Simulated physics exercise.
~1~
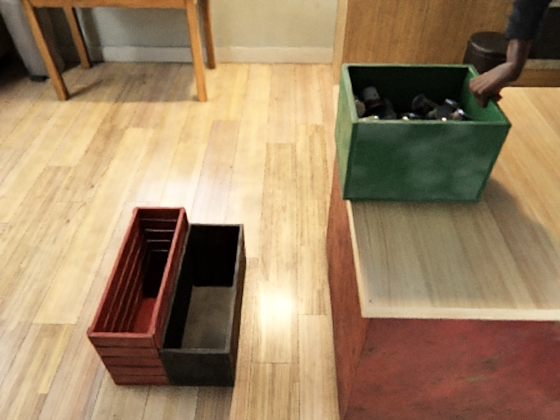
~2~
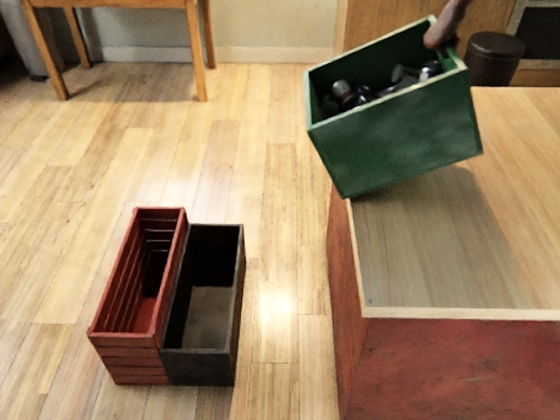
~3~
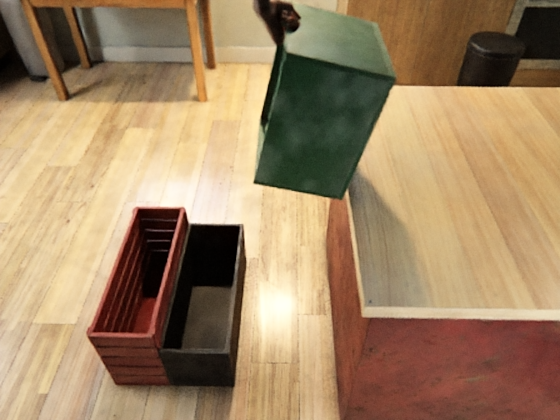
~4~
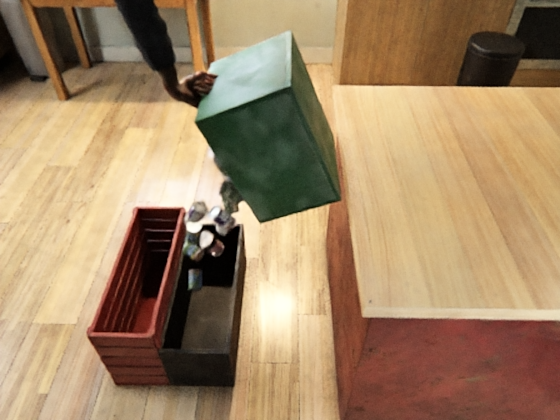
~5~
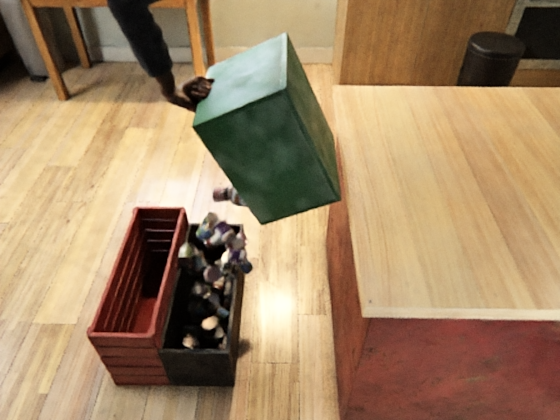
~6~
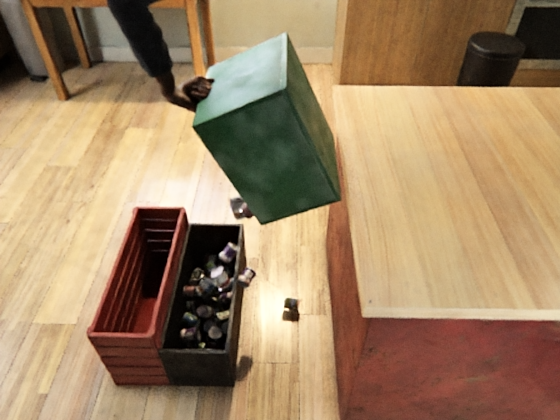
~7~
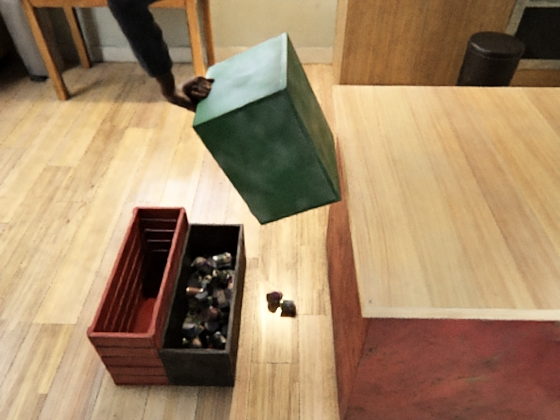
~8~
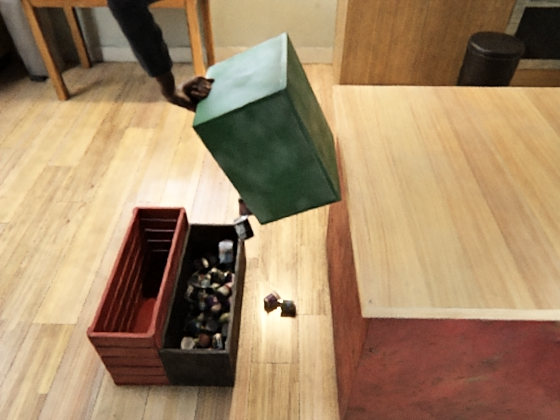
Green crate tipped by a hand from a wooden bench, spilling small tins mostly into a black box, a few onto the floor.
